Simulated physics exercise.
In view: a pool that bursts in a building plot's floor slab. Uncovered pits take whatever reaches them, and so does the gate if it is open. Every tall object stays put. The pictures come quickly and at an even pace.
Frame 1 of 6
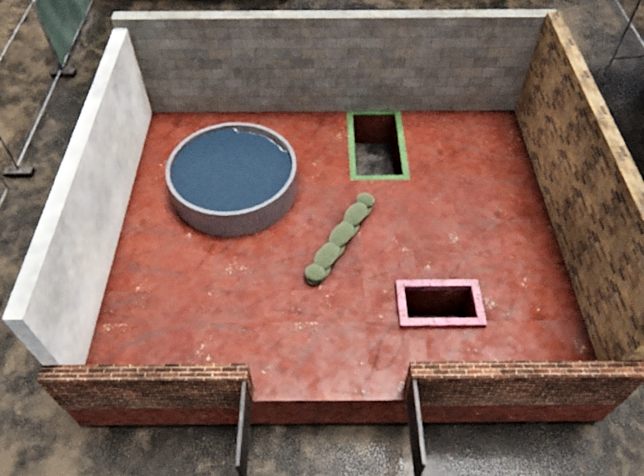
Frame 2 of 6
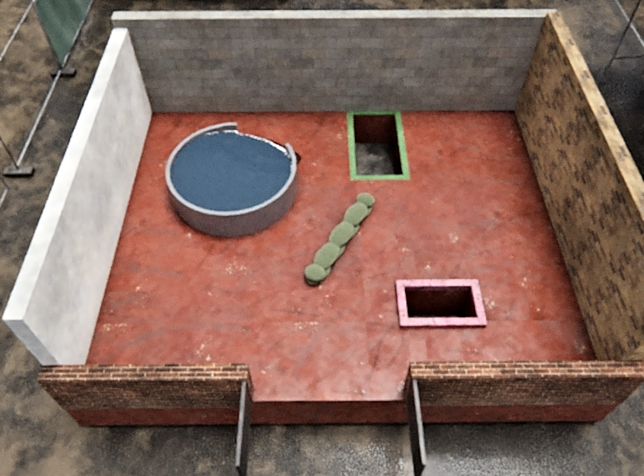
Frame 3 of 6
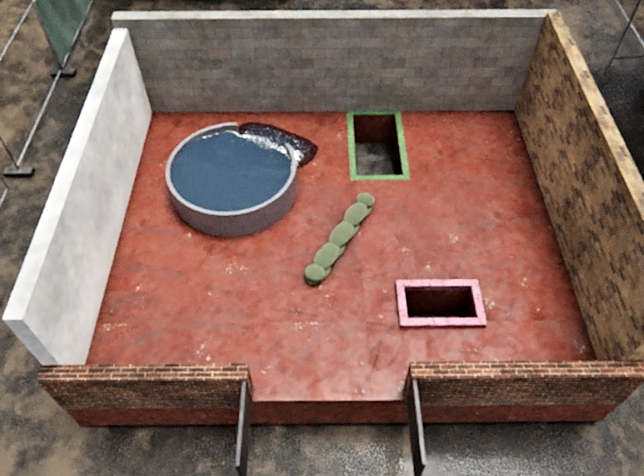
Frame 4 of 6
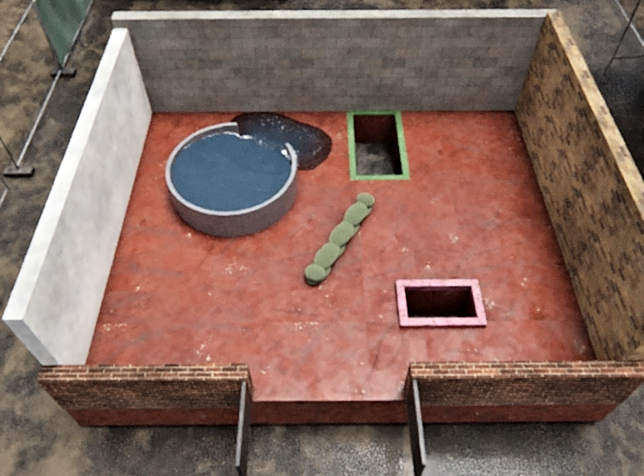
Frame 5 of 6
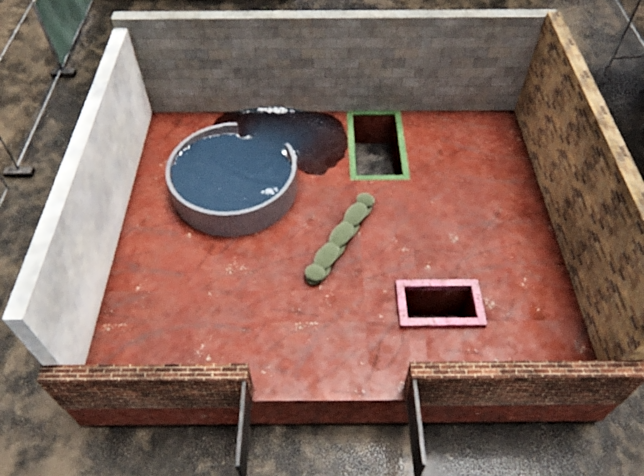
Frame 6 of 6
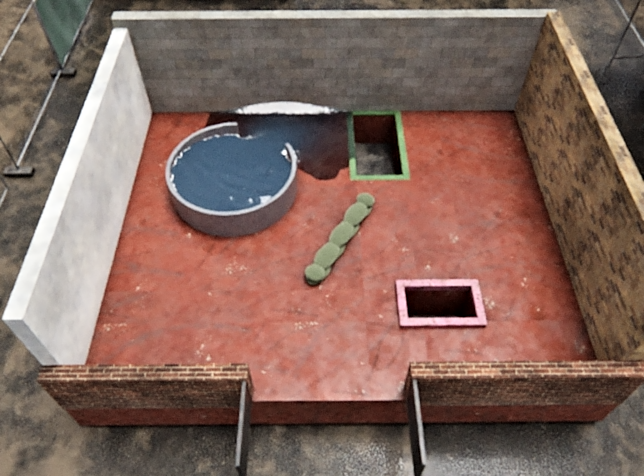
Round pool bursting at its far side, dark water spreading across a walled red floor to the edge of a green-rimmed opening.
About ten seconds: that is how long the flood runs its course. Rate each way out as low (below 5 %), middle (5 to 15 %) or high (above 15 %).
Ratings - gate: Low; green pit: High; pink pit: Low.
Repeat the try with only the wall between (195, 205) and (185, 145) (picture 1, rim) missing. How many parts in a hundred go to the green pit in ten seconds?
The green pit takes 20 per cent.
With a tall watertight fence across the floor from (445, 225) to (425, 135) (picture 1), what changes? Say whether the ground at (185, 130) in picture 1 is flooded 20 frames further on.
Submerged.
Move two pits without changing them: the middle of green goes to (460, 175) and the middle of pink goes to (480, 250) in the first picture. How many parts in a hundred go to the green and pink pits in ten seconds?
Per cent: Green 35, pink 0.
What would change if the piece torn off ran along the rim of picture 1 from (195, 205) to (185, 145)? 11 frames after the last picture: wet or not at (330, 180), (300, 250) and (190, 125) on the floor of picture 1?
Listed in order, they come out without a puddle, without a puddle and sitting in a pool.
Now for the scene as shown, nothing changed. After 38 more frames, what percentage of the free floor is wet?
I reckon around 30 %.
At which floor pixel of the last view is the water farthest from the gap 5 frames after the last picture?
I'd say around (424, 111).
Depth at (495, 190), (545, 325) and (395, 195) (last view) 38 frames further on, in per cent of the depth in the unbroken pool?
Readings in order: Around 0, 0 and 0 %.
A moment on, water covers 10 % of the floor; the gate 0 %, the green pit 4 %, the pink pit 0 %.
Next, water covers 15 % of the floor; the gate 0 %, the green pit 14 %, the pink pit 0 %.
Then, water covers 20 % of the floor; the gate 0 %, the green pit 29 %, the pink pit 0 %.
Later, water covers 30 % of the floor; the gate 0 %, the green pit 45 %, the pink pit 0 %.
In the end, water covers 35 % of the floor; the gate 0 %, the green pit 57 %, the pink pit 0 %.
